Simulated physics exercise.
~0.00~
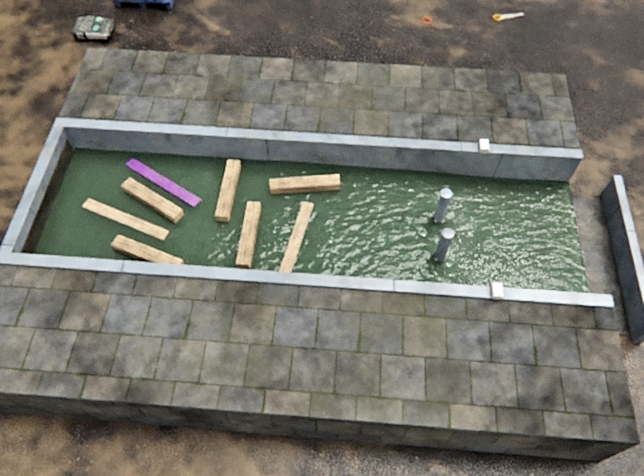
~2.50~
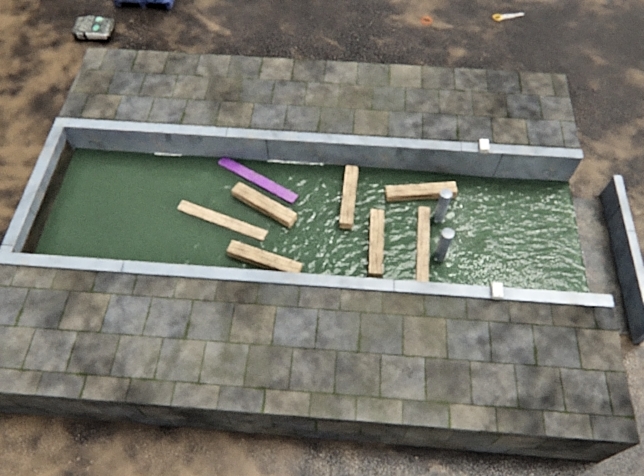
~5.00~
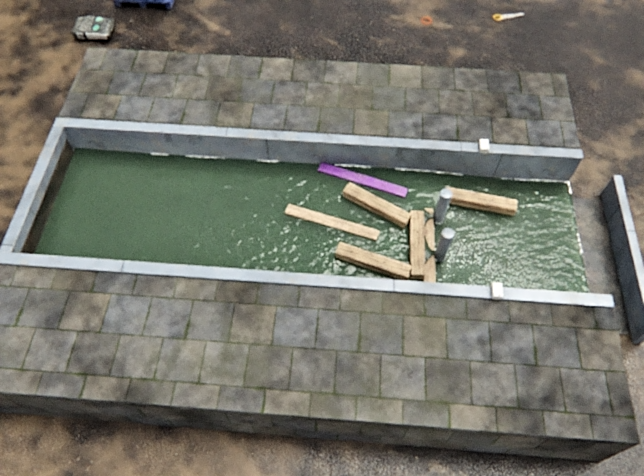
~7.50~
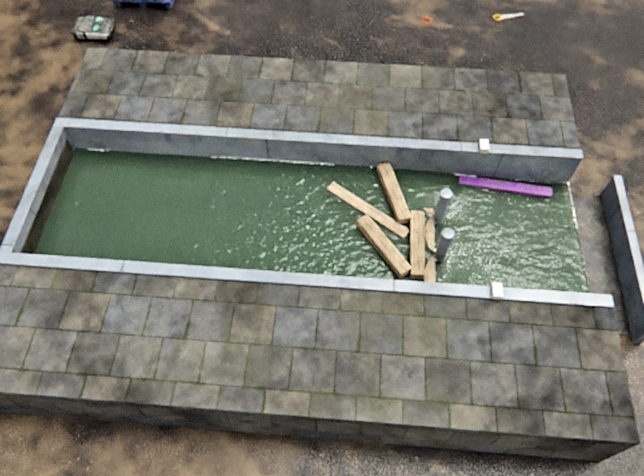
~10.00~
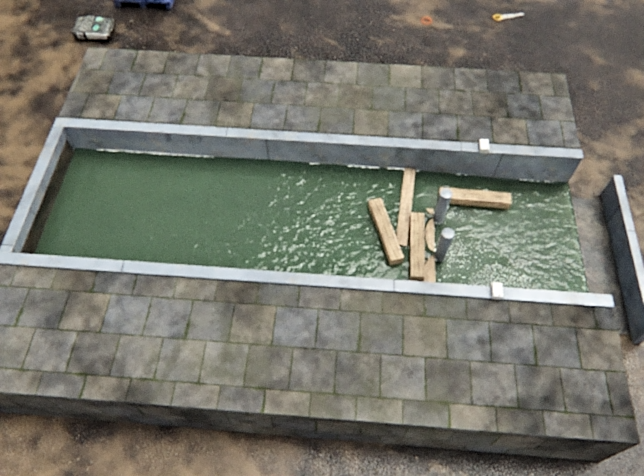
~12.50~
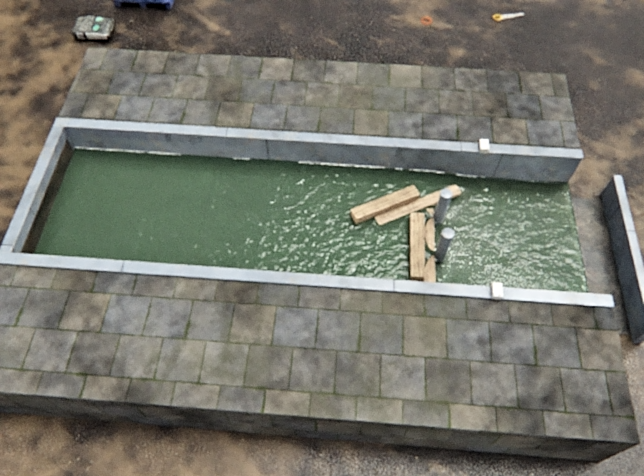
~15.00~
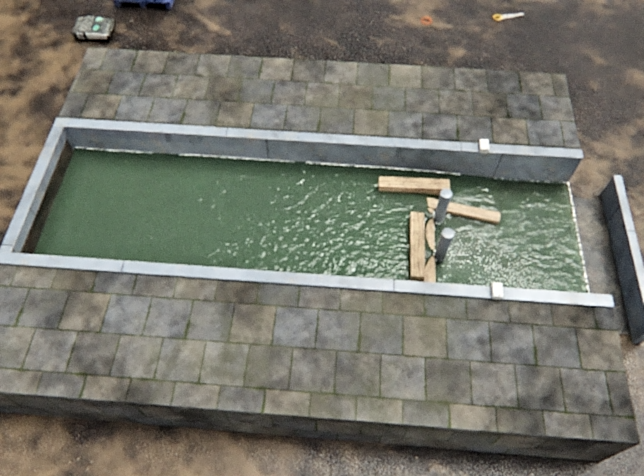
A stone-paved storm channel of green water is seen from high above, with two grey posts standing toward its right end near white marks on the banks. Eight loose pieces, pale wooden beams and planks and one purple plank, float in the left and middle parts. They all drift right, and several bunch up against the posts. The purple plank slides along the far side, passes the posts and the white marks, and leaves at the right. Other pieces swing around and some slip past too. At the end, four wooden pieces remain clustered by the posts.
